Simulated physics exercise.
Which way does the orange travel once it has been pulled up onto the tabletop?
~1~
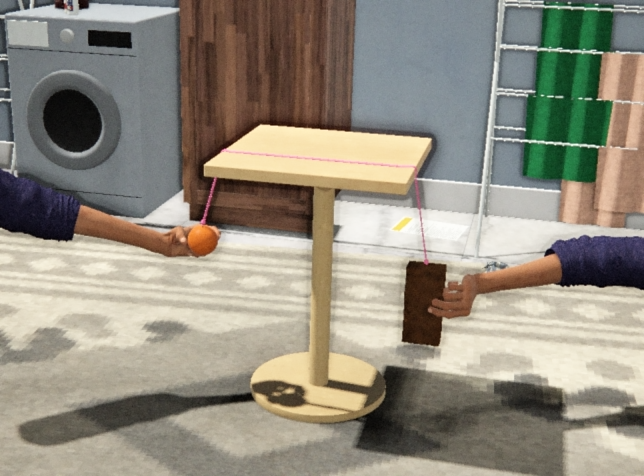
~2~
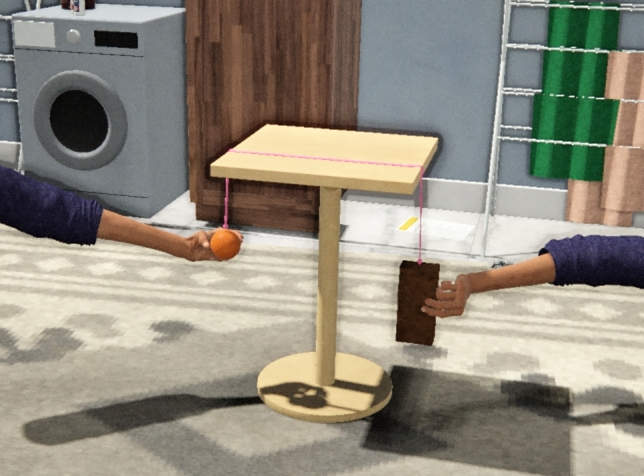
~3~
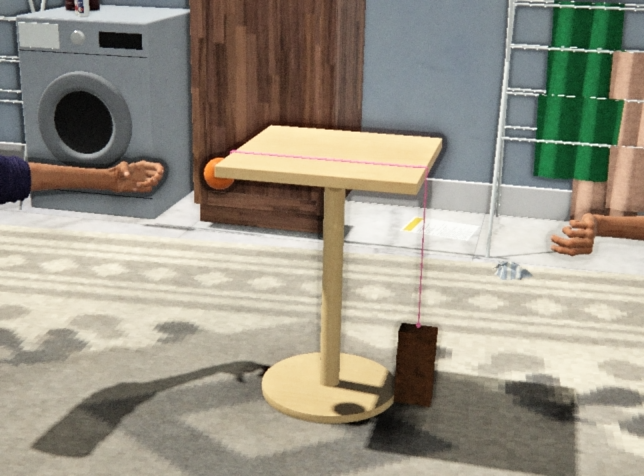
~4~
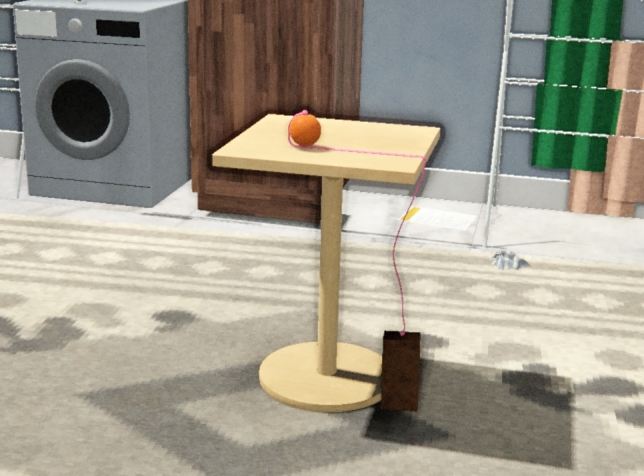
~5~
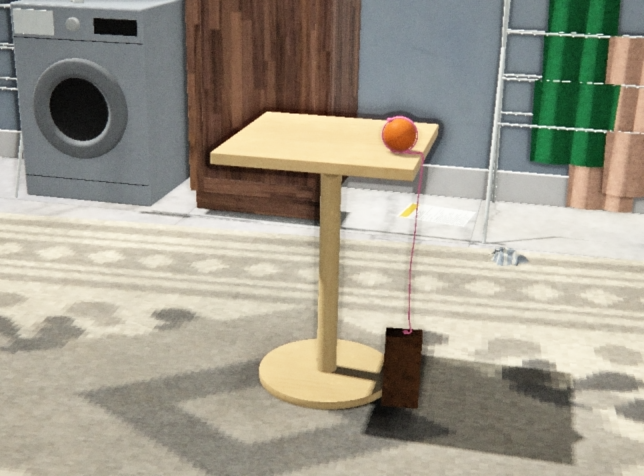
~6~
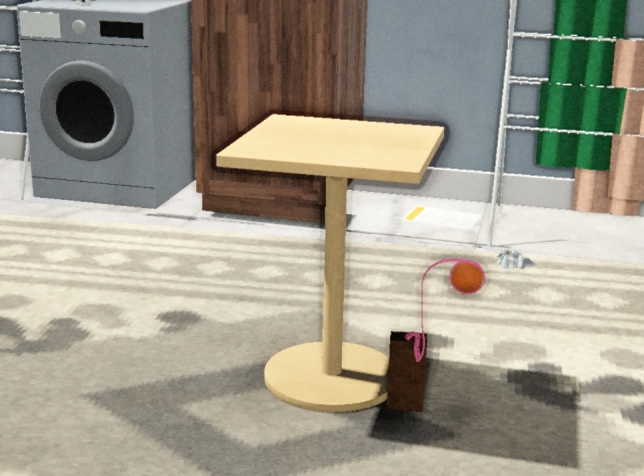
It moves to the right across the tabletop and then drops off that side, near the brick.
Two hands releasing an orange and a brick joined by a ribbon over a table, the brick dropping, the orange crossing and falling.
